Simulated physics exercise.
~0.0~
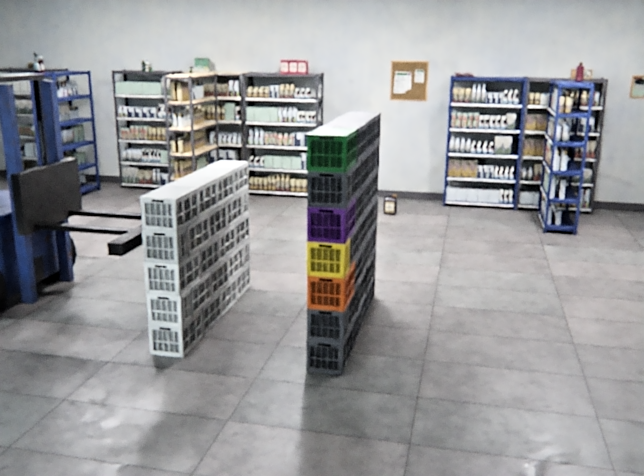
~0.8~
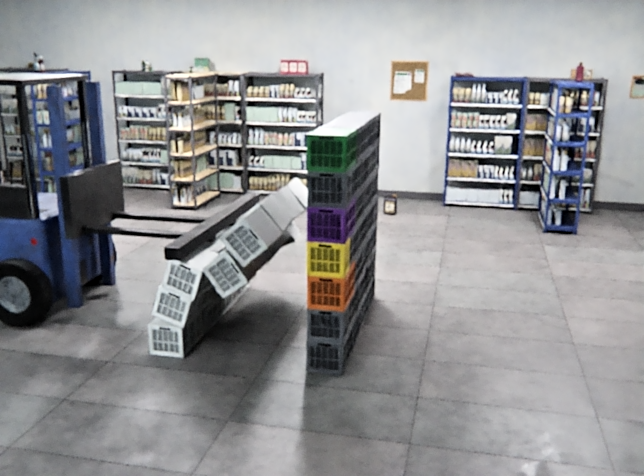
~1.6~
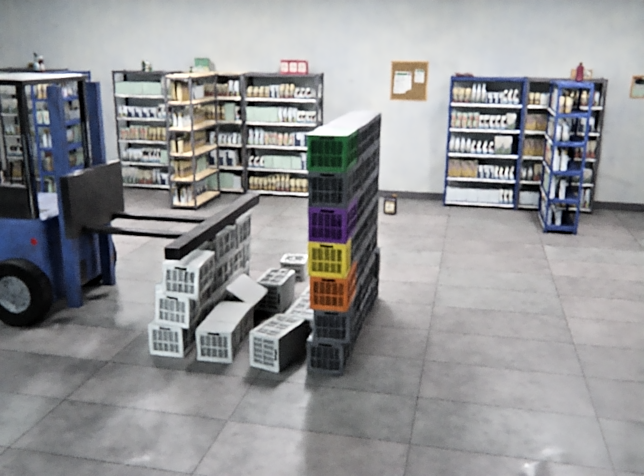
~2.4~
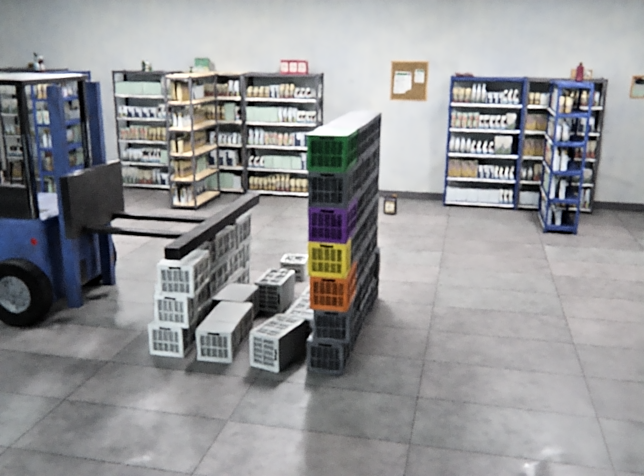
A forklift's beam topples the white crates' upper rows, while the multicoloured stack stays standing.
